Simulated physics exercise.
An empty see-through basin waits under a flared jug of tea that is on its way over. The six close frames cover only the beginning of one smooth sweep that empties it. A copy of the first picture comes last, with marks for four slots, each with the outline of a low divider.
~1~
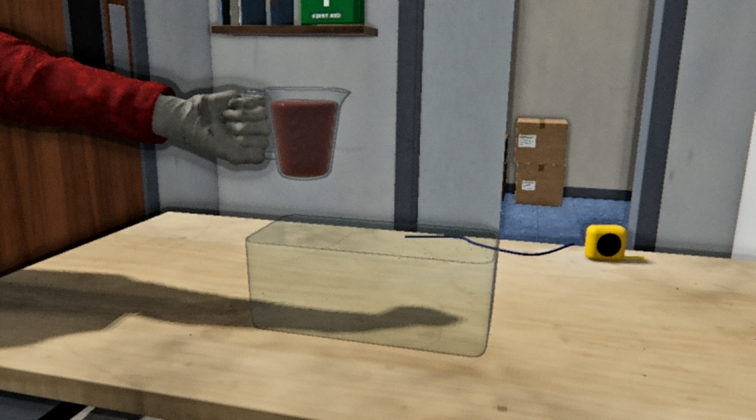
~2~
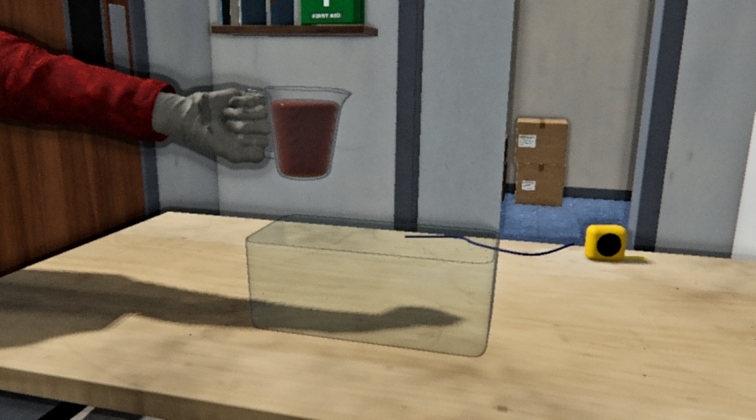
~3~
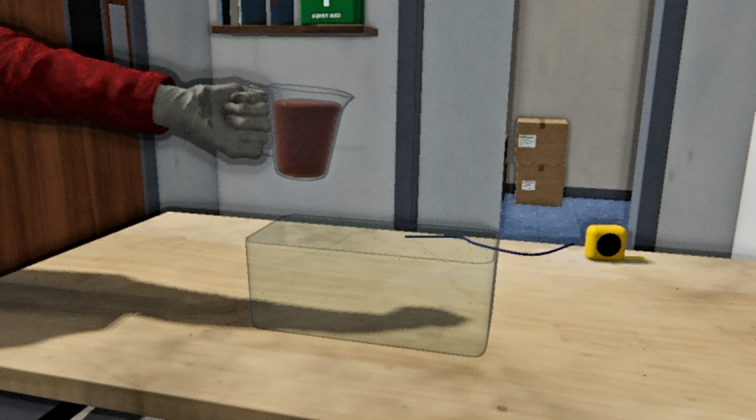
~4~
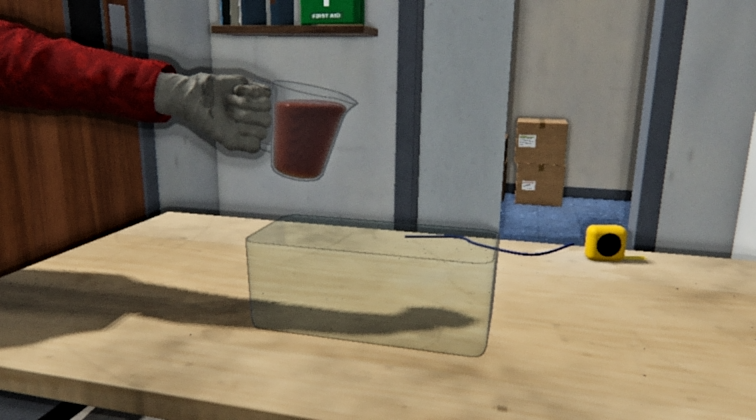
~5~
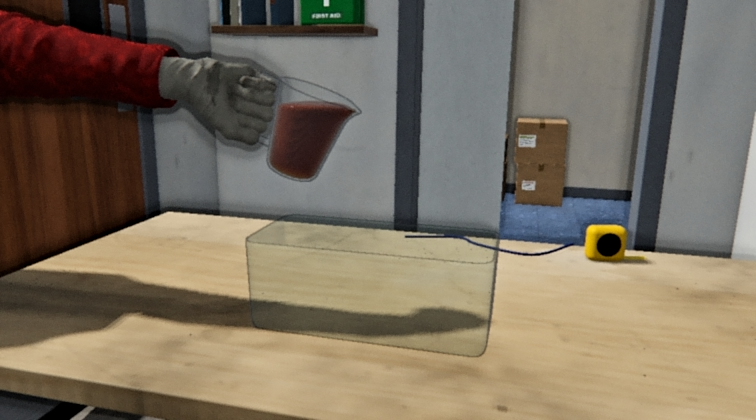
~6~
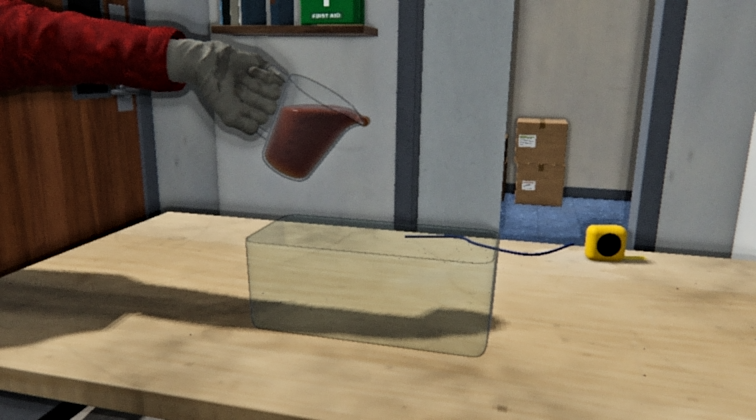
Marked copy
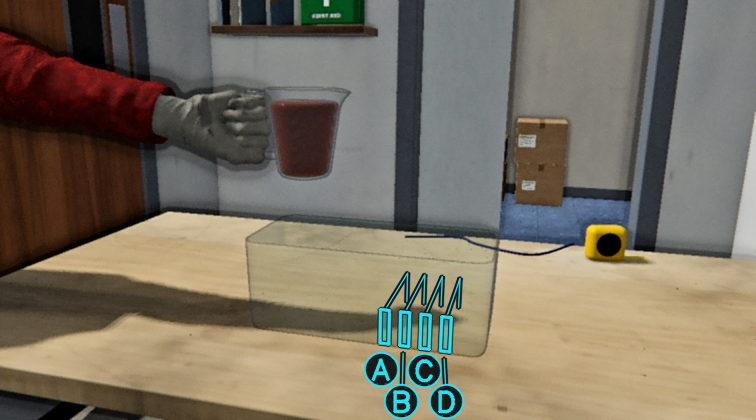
The clip opens with a gloved hand in a red sleeve holding a clear jug of reddish-brown tea upright above an empty see-through basin on a wooden table. The hand gradually tilts the jug to the right, and the tea shifts toward the lip until a little bulges over it.
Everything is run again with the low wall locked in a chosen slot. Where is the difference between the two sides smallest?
A is best.
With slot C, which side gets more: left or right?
More ends on the left.
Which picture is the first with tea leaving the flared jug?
Picture 6.
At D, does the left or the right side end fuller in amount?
More ends on the left.
In cyan, A at (383, 350); B at (403, 353); C at (423, 355); D at (444, 358).
Choosing A, about 44 % ends left of the wall and 55 % right of it.
Choosing B, about 85 % ends left of the wall and 13 % right of it.
Choosing C, about 93 % ends left of the wall and 4 % right of it.
Choosing D, about 95 % ends left of the wall and 4 % right of it.
